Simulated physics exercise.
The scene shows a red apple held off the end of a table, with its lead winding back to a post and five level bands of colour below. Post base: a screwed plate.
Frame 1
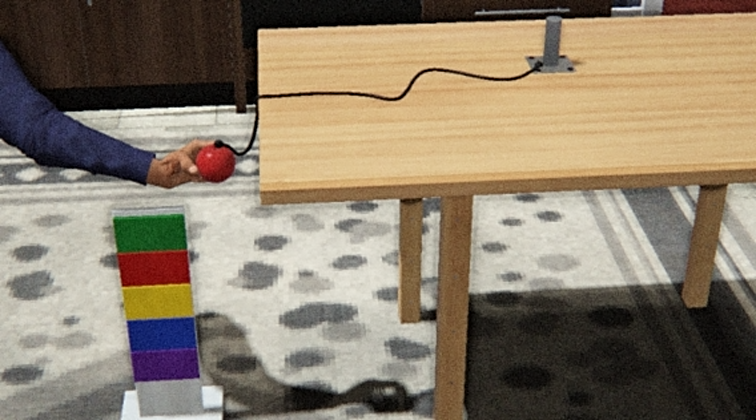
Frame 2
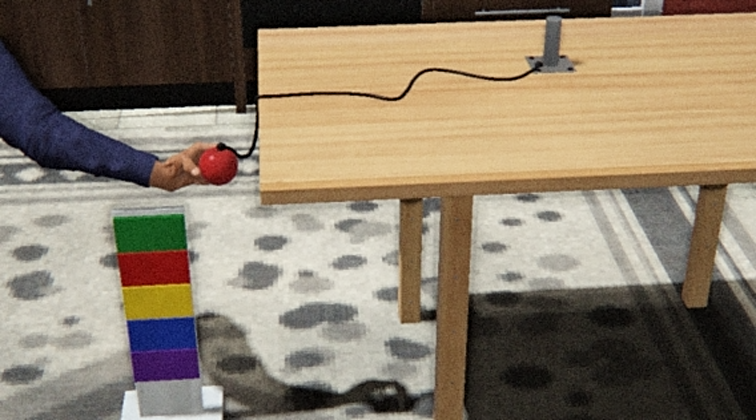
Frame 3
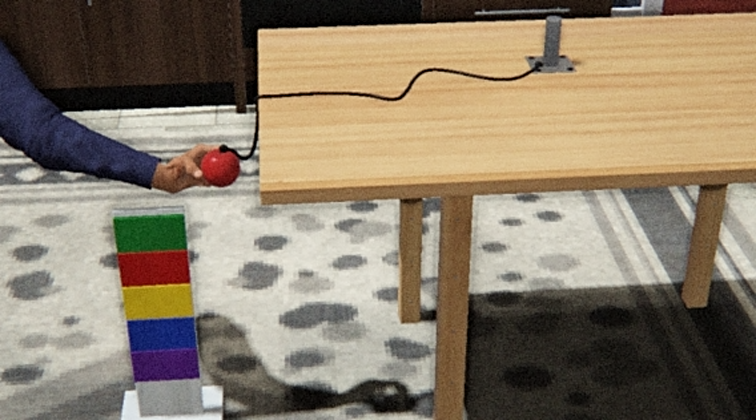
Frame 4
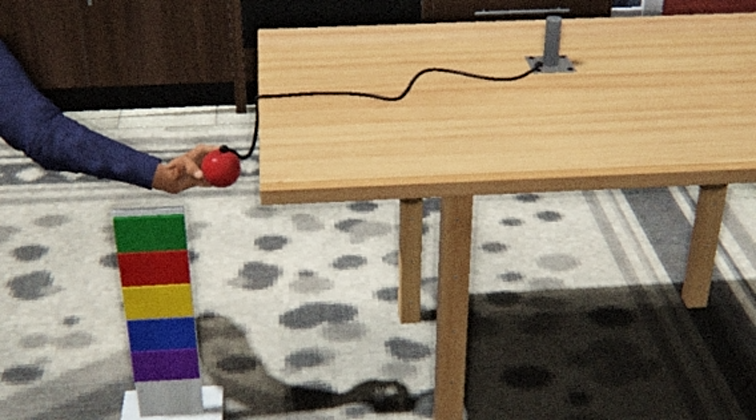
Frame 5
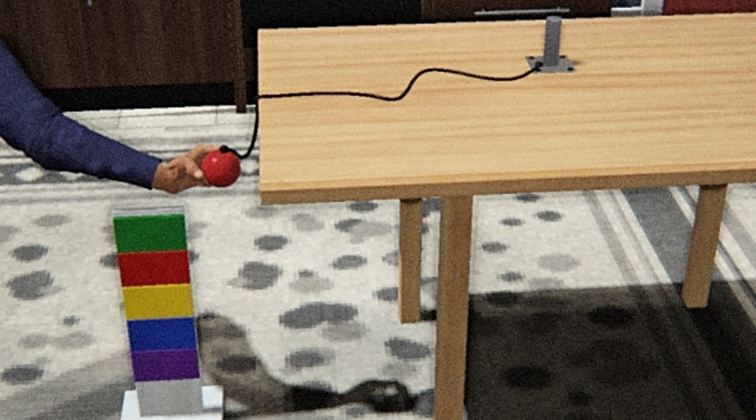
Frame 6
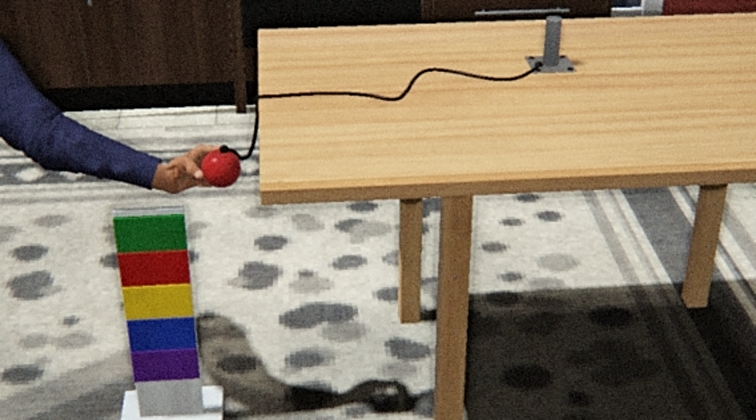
Beside a wooden table, a hand held a red ball-like object on a dark cord that wound back to a post, above a striped colour board, and it barely moved, shifting slightly right before staying still.
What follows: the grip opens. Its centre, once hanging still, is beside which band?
Beside the red band.
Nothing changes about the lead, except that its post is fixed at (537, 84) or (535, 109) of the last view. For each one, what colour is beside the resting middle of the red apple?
First try: Yellow; second try: Yellow.
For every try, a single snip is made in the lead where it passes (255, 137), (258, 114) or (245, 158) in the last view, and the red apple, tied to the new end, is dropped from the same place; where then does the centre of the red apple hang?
First try near (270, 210), second near (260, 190), third near (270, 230).
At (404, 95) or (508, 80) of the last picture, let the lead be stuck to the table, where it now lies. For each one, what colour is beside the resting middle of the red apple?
Try one: Green. Try two: Red.
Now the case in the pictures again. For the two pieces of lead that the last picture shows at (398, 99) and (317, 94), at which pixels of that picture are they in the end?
The first finishes about (334, 88) and the second about (258, 106).
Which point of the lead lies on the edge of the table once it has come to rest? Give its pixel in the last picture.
That would be the bit at (324, 94).
Early on, apple near (284, 250); level with red.
Midway, apple near (247, 254); level with red.
Finally, apple near (259, 257); level with red. At red.
